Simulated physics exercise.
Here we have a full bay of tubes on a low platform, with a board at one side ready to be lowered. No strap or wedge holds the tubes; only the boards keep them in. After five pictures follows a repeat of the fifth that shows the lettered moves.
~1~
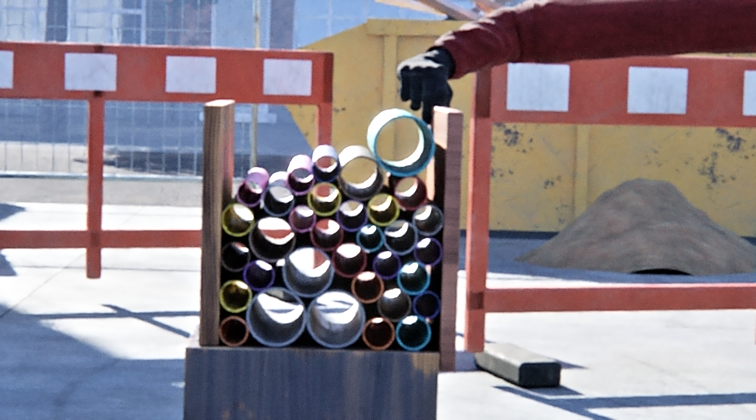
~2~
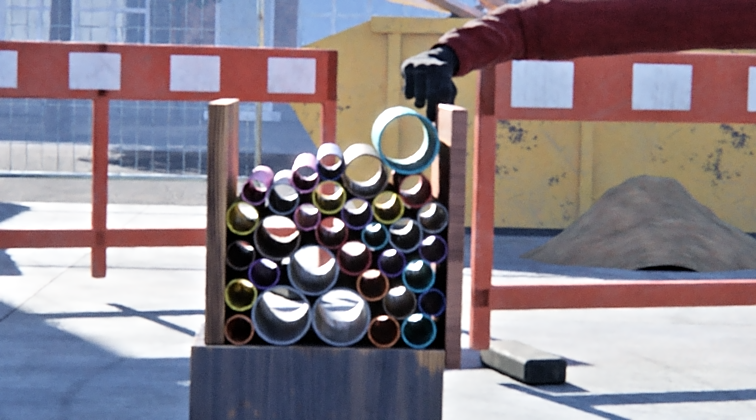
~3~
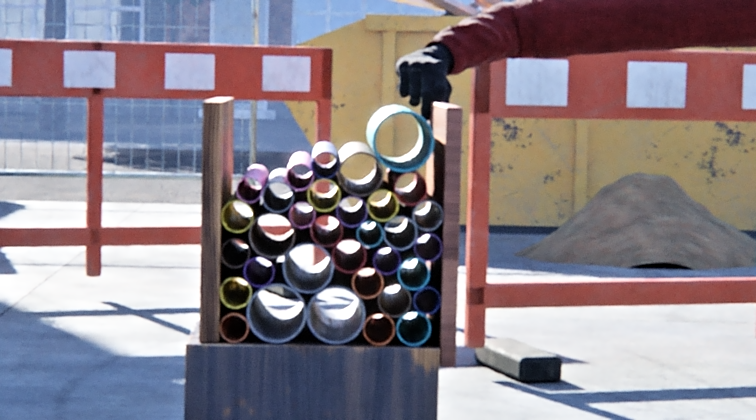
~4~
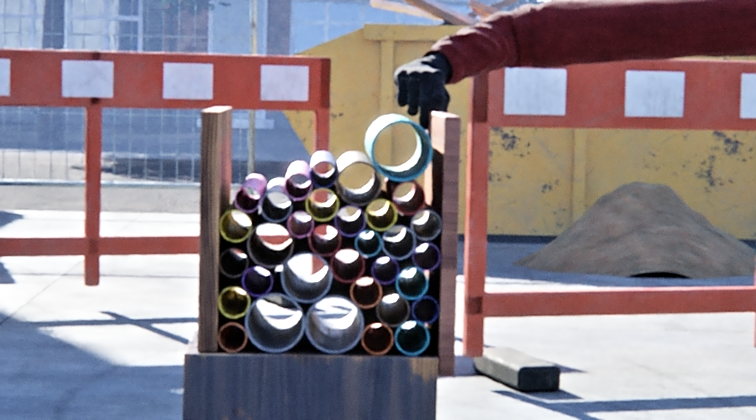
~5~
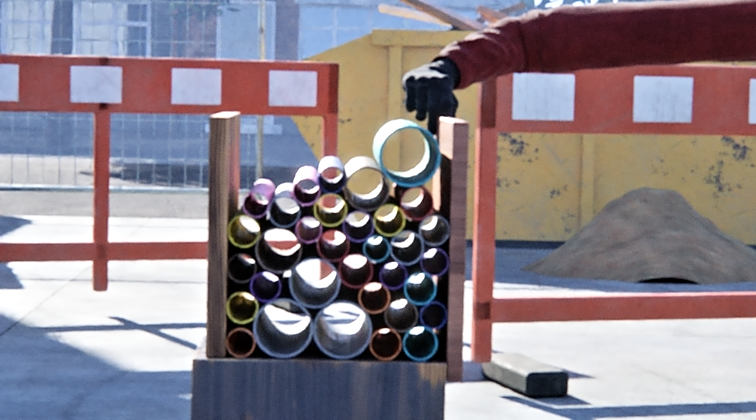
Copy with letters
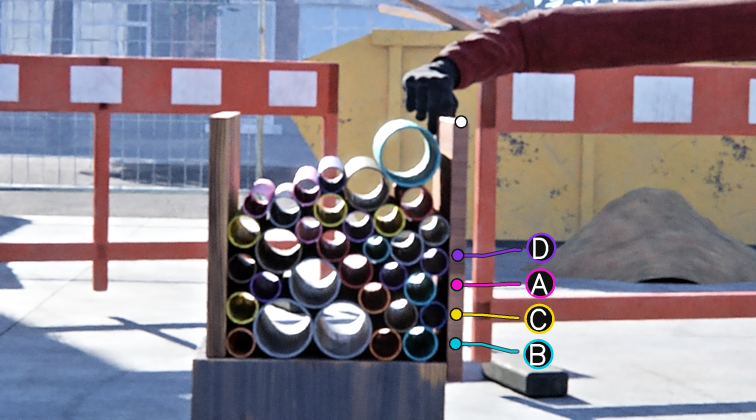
A gloved hand in a dark red sleeve stayed at the top of the right-hand board beside a stack of colourful tubes, and apart from slight shaking of the whole view, nothing really moved.
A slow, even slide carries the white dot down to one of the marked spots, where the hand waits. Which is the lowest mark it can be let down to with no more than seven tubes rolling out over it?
Slide it to A.
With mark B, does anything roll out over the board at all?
Yes.
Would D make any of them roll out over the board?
Yes.
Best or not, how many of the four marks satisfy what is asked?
Two of the four.
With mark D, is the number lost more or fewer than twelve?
Fewer than twelve.
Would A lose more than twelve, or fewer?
Fewer than twelve.
On the marked copy, A at (457, 285); B at (455, 344); C at (456, 314); D at (458, 255); the white dot at (461, 122).
Taking A. A third of the way, top of the board (451, 192).
Two thirds of the way, top of the board (449, 272).
When it is over, top of the board (449, 284), five out over the board.
As for the rest, B more than seven out over the board; C more than seven out over the board; D three out over the board.
